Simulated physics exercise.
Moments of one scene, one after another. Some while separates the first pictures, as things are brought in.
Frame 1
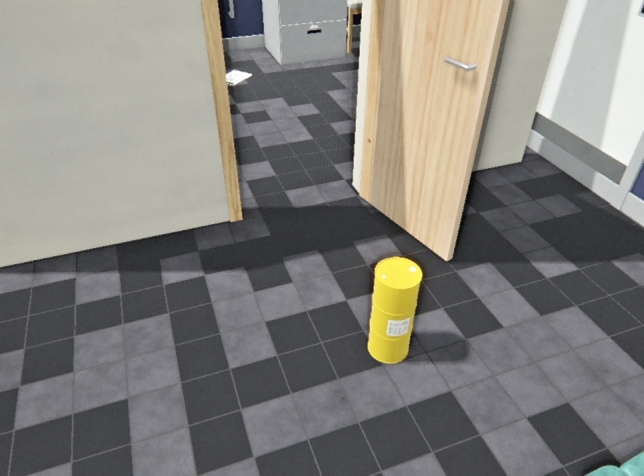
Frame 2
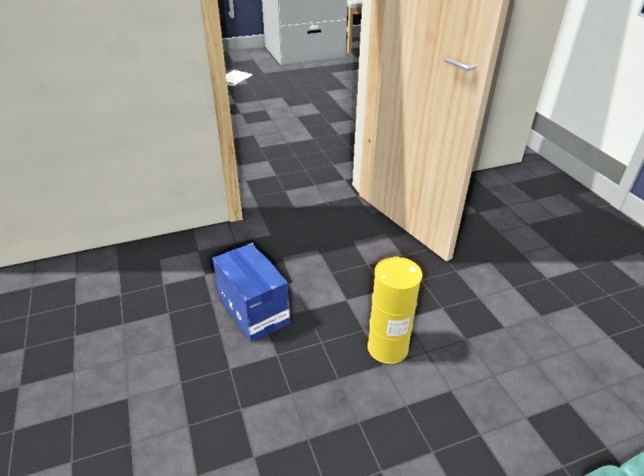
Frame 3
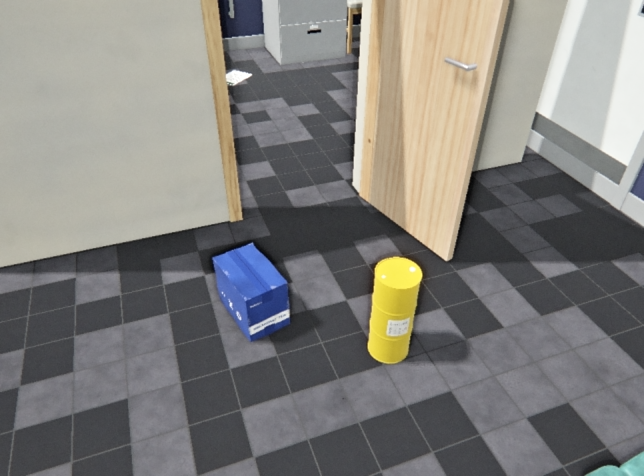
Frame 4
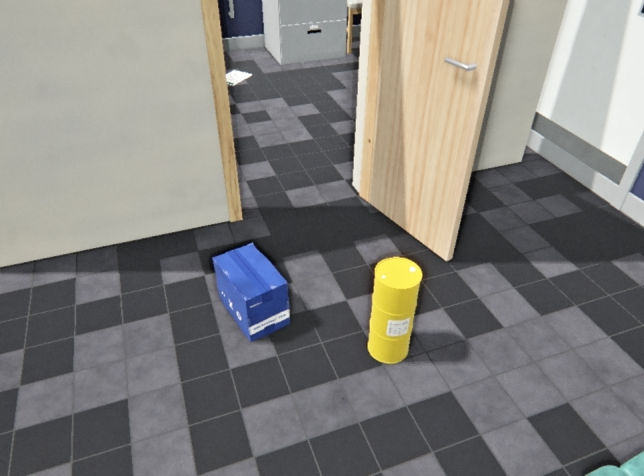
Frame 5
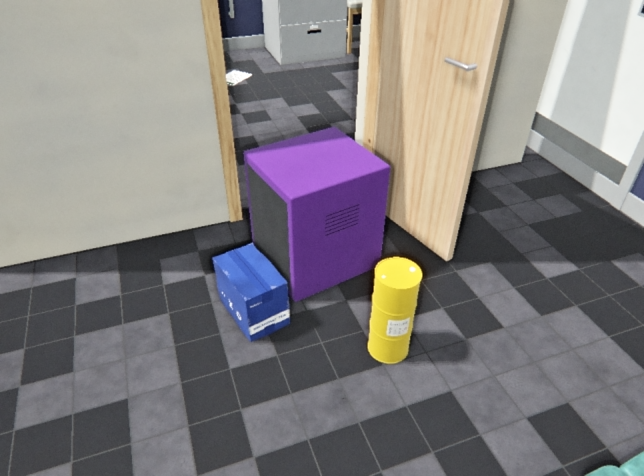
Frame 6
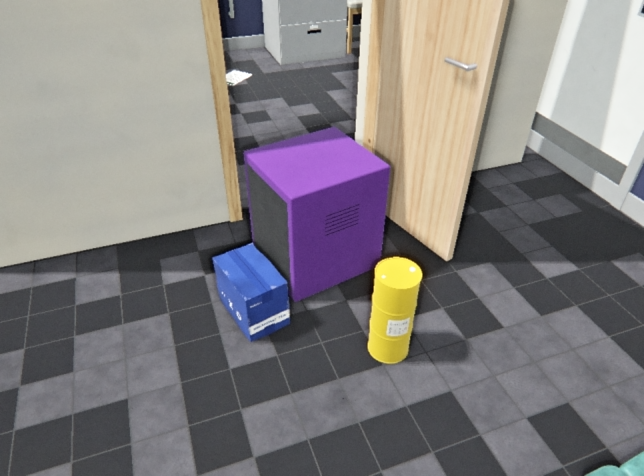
A yellow canister stands on dark and grey checkered floor tiles before a wide-open wooden door, seen from above in a room with pale walls and another room visible through the doorway. A blue box appears to its left, and later a large purple appliance with a dark side appears behind them, across the doorway. The door, the objects once present, and the camera all stay still.
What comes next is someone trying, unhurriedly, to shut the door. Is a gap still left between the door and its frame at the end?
Yes - the opening stays partly uncovered.
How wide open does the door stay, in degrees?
Roughly 75 degrees open.
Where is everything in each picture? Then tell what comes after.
Door wide open and still, in the first picture.
Door wide open and still; blue box (252, 291); yellow canister (393, 312), in the second picture.
Door wide open and still; blue box (252, 291); yellow canister (393, 312), in the third picture.
Door wide open and still; blue box (252, 291); yellow canister (393, 312), in the fourth picture.
Door wide open and still; blue box (252, 291); yellow canister (393, 312), in the fifth picture.
Door wide open and still; purple appliance (316, 212); blue box (252, 291), in the sixth picture.
Then, 0.40 s after the last picture, door 97° open.
Then, 0.60 s after the last picture, door 89° open.
Then, 0.80 s after the last picture, door 79° open.
At rest, door 76° open; all 3 in place. Seen from the same camera at the end, purple appliance near (315, 212).
